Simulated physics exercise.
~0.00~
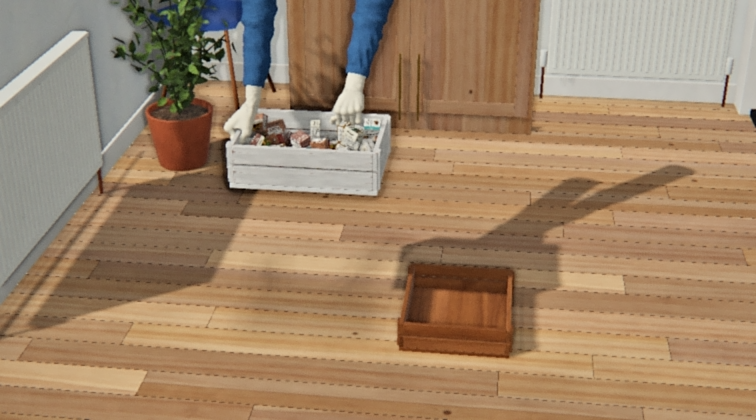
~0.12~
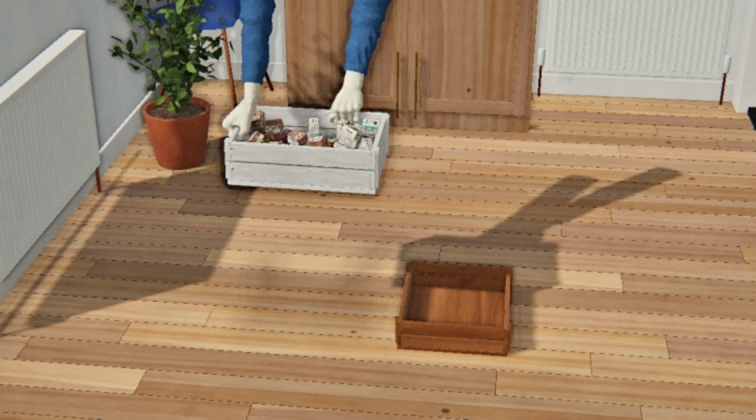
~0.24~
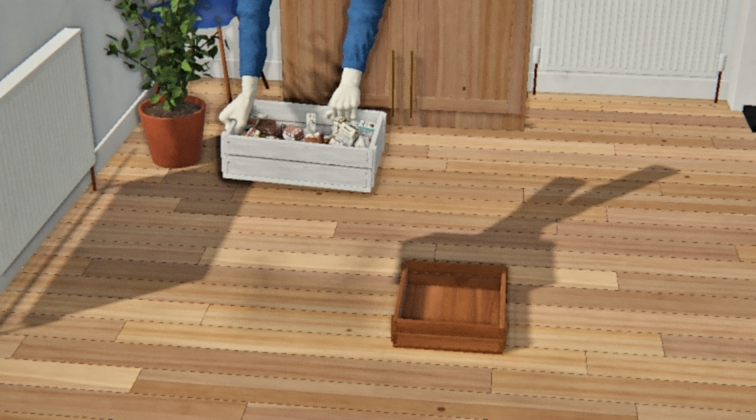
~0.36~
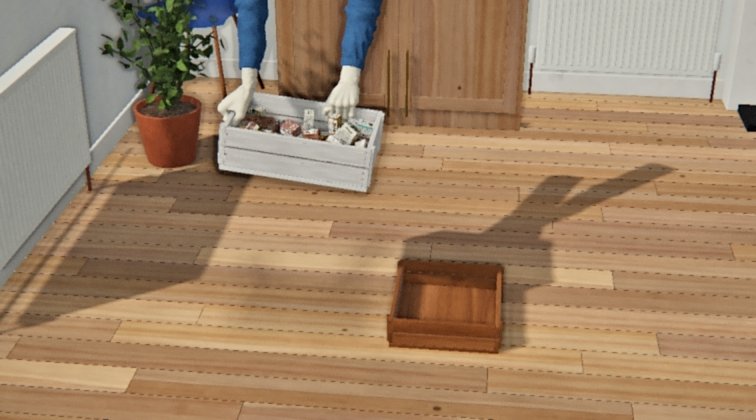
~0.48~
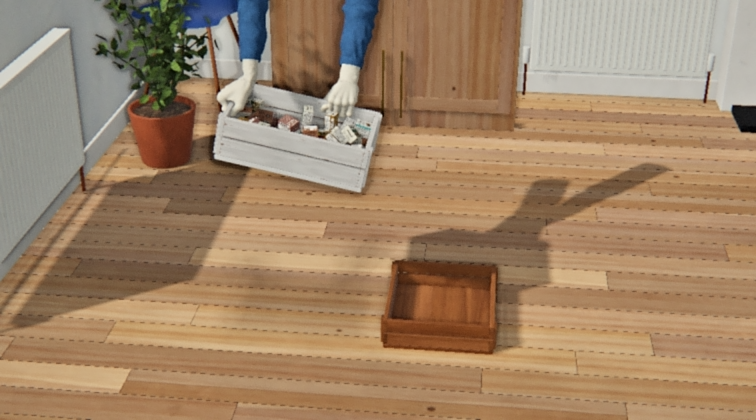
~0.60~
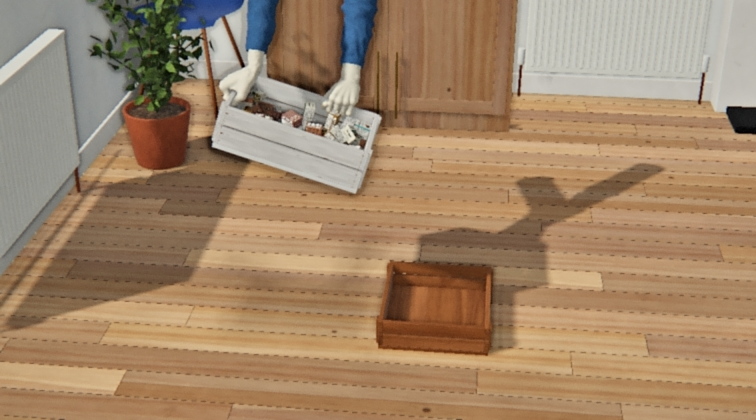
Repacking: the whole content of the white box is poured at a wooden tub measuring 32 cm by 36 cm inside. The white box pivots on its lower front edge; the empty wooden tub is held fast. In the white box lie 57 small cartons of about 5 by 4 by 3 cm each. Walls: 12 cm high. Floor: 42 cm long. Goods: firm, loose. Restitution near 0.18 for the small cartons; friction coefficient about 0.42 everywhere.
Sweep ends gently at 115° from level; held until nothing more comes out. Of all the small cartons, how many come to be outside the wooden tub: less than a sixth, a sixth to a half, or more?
Outside the wooden tub: Not even a sixth.
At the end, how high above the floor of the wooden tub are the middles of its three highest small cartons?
It comes to close to 10 centimetres.
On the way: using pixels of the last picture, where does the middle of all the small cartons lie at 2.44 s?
(433, 242).
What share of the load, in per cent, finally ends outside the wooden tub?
I'd put it at around 5 percent of them.
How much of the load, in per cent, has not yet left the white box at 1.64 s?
Around 95 per cent of the load.
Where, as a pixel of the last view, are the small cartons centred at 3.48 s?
Roughly at pixel (446, 311).
After 1.06 s, tilt 45°; 57 still in the white box.
After 1.64 s, tilt 84°; 54 still in the white box, 1 in the wooden tub and 2 in the air.
After 2.44 s, tilt 115°; 19 still in the white box, 21 in the wooden tub and 17 in the air.
Outcome (at 3.48 s), 55 in the wooden tub and 2 outside the wooden tub. Asked share, 2 of 57, 4 per cent.
